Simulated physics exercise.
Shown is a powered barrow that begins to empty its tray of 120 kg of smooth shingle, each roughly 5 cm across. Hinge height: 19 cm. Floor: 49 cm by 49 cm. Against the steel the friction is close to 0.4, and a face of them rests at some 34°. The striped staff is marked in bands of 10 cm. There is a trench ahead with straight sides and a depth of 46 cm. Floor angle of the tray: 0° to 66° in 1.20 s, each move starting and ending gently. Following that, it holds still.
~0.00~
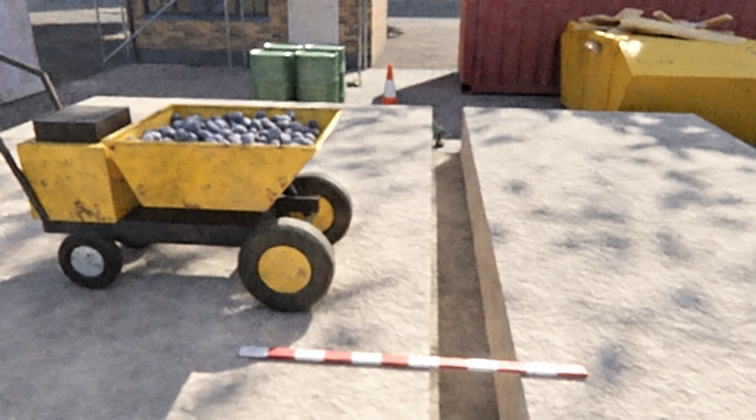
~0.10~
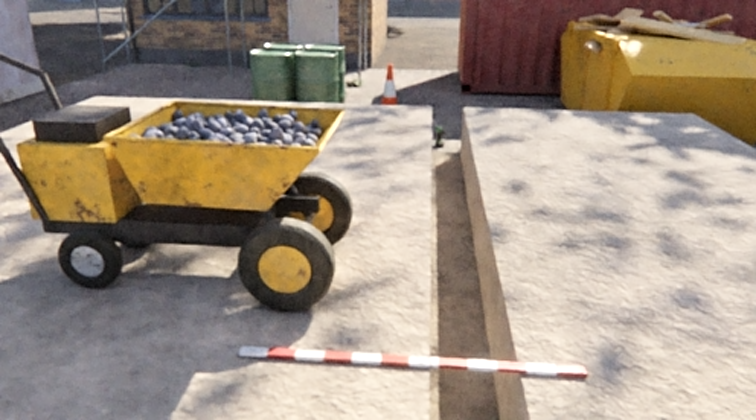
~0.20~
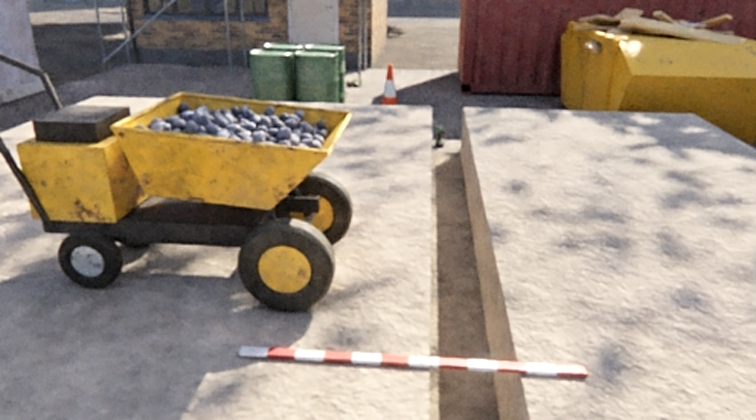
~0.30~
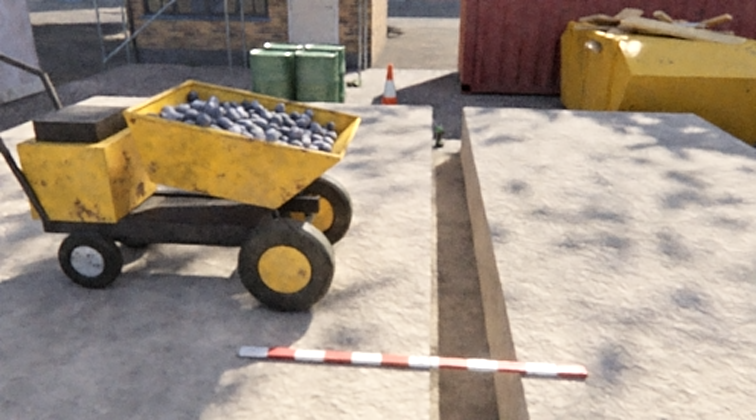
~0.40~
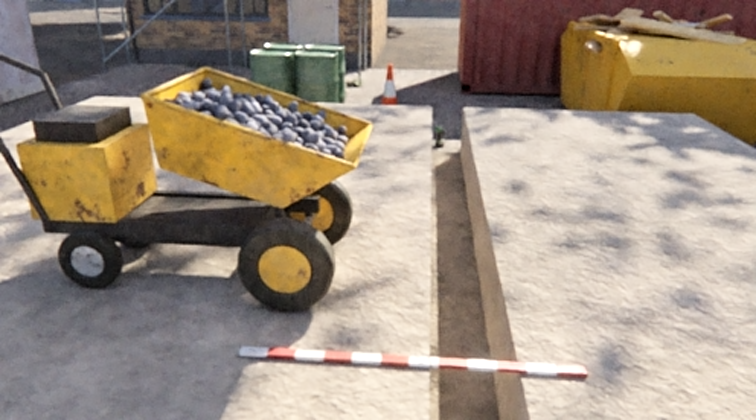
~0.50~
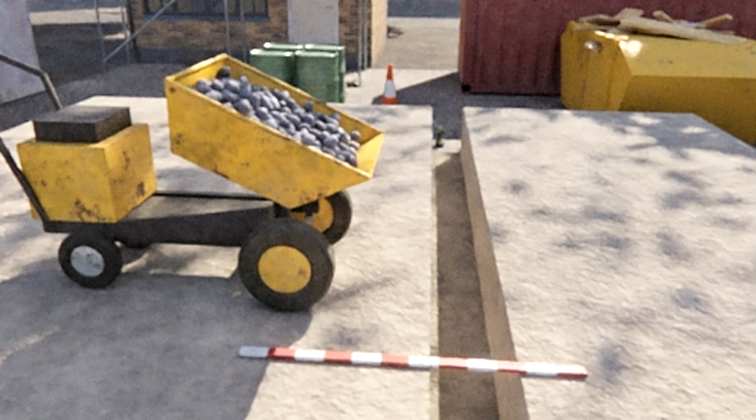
A yellow powered barrow loaded with smooth grey stones slowly raised its tray, tilting it down toward the trench on the right, while its wheels stayed still behind a red and white striped pole.
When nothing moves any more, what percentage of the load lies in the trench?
93 %.
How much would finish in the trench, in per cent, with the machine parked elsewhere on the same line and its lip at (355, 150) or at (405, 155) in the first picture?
I'd expect close to 65 per cent at the first and 20 per cent at the second.
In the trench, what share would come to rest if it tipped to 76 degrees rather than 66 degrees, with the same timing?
It would be near 95 per cent.
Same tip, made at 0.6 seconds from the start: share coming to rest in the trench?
I'd put it at some 70 in a hundred.
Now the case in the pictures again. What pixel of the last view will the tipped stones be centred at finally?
Middle at around (466, 353), I'd say.
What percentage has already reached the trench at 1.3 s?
About 40 per cent by then.
After 0.9 s the floor is at 56°; 99 % in the tray, 1 % short of the trench; the foremost stones are at (418, 202).
After 1.3 s the floor is at 66°; 54 % in the tray, 2 % short of the trench, 42 % in the trench, 2 % past the trench; the foremost stones are at (523, 289).
After 1.6 s the floor is at 66°; 22 % in the tray, 1 % short of the trench, 70 % in the trench, 7 % past the trench; the foremost stones are at (637, 300).
After 3.6 s the floor is at 66°; 0 % in the tray, 93 % in the trench, 7 % past the trench; the foremost stones are at (730, 305).
